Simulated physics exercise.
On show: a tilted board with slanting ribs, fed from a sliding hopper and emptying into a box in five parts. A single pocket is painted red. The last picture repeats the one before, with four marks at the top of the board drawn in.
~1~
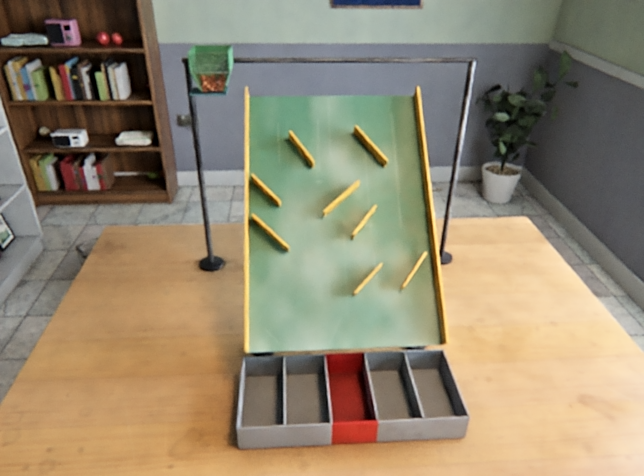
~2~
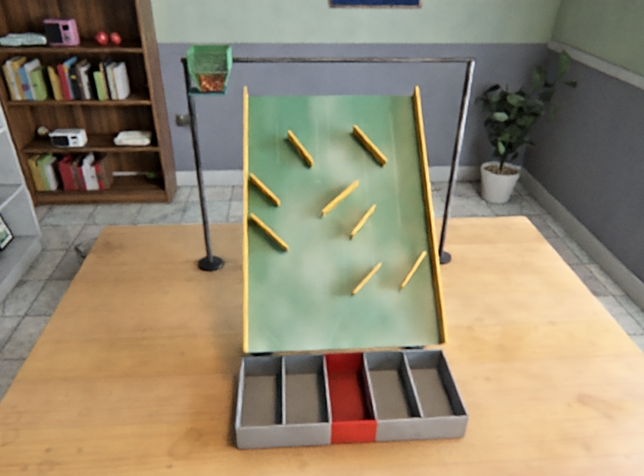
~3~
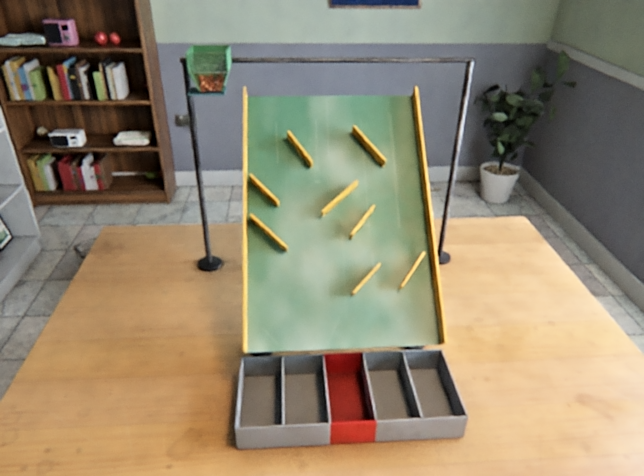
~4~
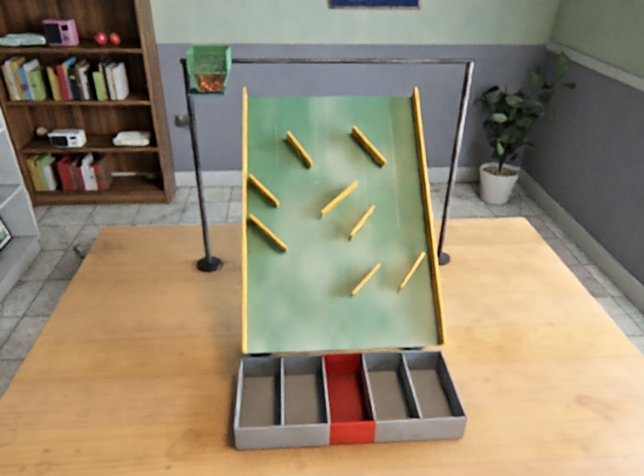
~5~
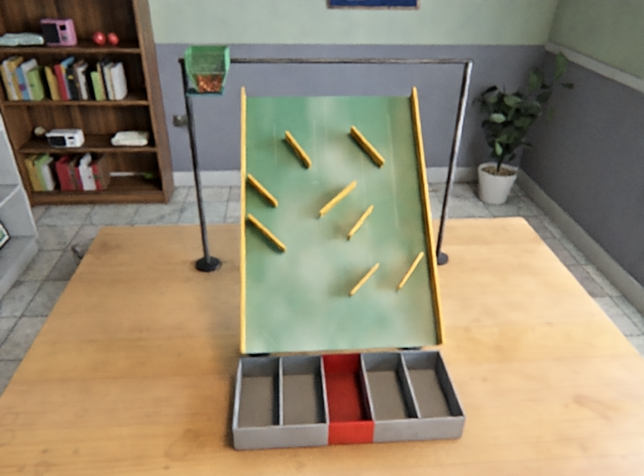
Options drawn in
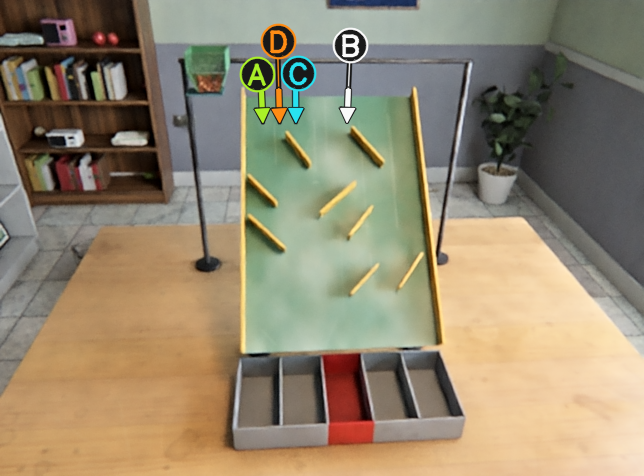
A tilted green board with slanting yellow ribs stood on a wooden table above a five-part box with a red middle pocket, while a small green hopper stayed at upper left and nothing noticeably moved.
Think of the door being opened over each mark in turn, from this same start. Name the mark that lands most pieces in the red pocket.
The answer is mark A.
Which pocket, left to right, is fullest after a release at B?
The second.
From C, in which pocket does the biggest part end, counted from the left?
It is the second one.
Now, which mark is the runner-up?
D it is.
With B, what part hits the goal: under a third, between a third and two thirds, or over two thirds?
Mark B gives under a third.
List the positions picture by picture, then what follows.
The first frame shows hopper at (214, 82), clay pellets, door shut.
The second frame shows ribs (289, 131) to (313, 161), (355, 125) to (386, 160), (250, 174) to (279, 201).
The third frame shows ribs (323, 211) to (358, 180), (250, 214) to (287, 247), (352, 234) to (374, 205).
The fourth frame shows ribs (353, 293) to (380, 264), (402, 287) to (424, 253).
The fifth frame shows red pocket at (351, 432), number 3 of 5 from the left.
On the marked copy, mark A meets the board at (262, 117); mark B meets the board at (347, 117); mark C meets the board at (295, 117); mark D meets the board at (279, 117).
With A, about half in the red pocket, about a third in other pockets, a small part held on the board.
With B, a small part in the red pocket, nearly all in other pockets.
With C, a stray few in the red pocket, most in other pockets, a small part held on the board.
With D, about a third in the red pocket, about two thirds in other pockets, a stray few held on the board.
